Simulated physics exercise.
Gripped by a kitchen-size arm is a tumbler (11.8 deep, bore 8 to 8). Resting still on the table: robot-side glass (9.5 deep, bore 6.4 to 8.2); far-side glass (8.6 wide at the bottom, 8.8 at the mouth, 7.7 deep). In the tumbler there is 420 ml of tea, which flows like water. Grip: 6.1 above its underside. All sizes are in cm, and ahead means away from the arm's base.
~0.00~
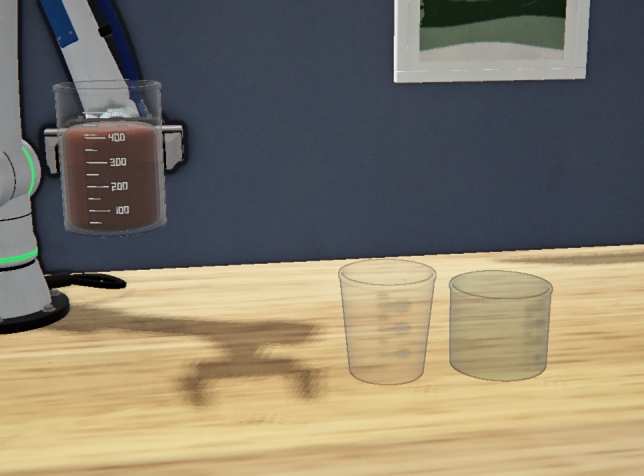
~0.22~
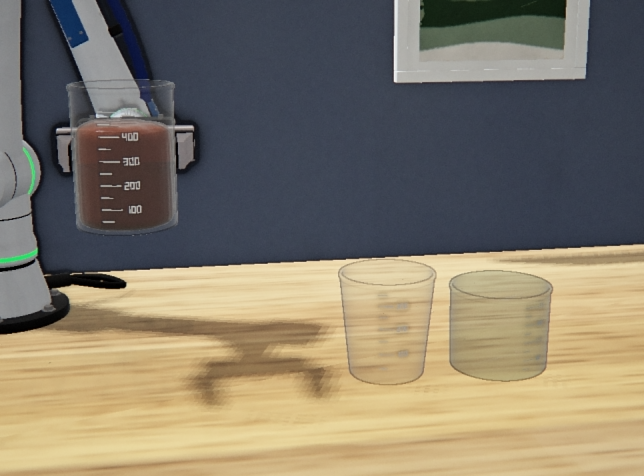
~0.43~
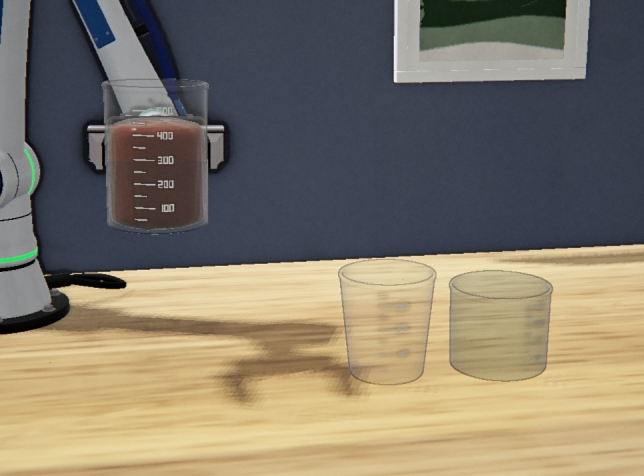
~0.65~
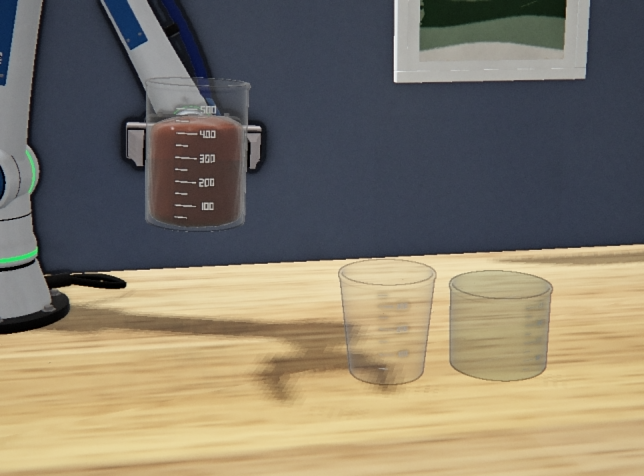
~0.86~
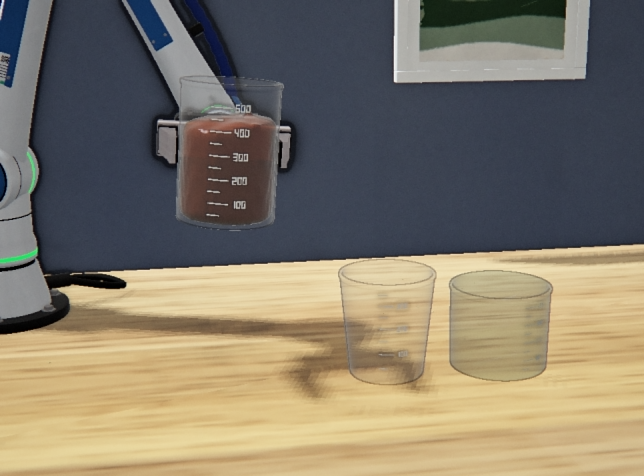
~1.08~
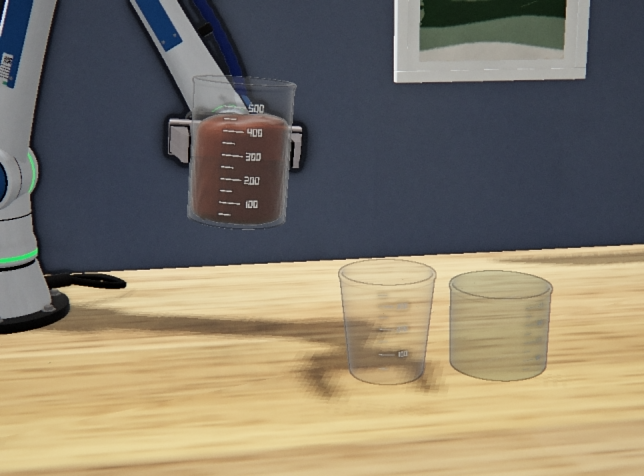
At the start, a robot arm at the left grips a clear measuring container of reddish-brown liquid above a wooden table, where two empty-looking glasses rest. The arm carries the container steadily to the right, its shadow sliding across the table, and the container leans slightly forward while the glasses stay still.
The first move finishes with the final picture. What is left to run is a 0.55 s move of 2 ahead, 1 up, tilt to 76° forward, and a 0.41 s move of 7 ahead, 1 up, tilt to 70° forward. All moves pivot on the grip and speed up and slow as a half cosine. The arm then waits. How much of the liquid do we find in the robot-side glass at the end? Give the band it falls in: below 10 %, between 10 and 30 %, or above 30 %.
The share falls between 10 and 30 %.
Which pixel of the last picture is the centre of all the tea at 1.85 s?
Near (329, 195).
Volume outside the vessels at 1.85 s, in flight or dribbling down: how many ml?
Roughly 35 ml.
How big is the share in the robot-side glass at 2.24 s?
The share comes to roughly 18 per cent.
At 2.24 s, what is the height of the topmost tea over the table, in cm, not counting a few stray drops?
About 23 cm.
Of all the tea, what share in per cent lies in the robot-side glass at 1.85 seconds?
Near 20 %.
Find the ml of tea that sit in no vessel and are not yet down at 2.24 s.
Roughly 30 ml.
After 1.46 s, tilted 61° forward, liquid up to 25 above the table; 415 ml in the tumbler.
After 1.85 s, tilted 73° forward, liquid up to 27 above the table; 295 ml in the tumbler, 85 ml in the robot-side glass, 35 ml in the air or running down outside.
After 2.24 s, tilted 70° forward, liquid up to 23 above the table; 195 ml in the tumbler, 85 ml in the far-side glass, 75 ml in the robot-side glass, 30 ml on the table or floor, 30 ml in the air or running down outside.
After 3.04 s, tilted 70° forward, liquid up to 23 above the table; 180 ml in the tumbler, 100 ml in the far-side glass, 80 ml in the robot-side glass, 60 ml on the table or floor.
At rest, 180 ml in the tumbler, 100 ml in the far-side glass, 80 ml in the robot-side glass, 60 ml on the table or floor. That is 19 % in the robot-side glass.
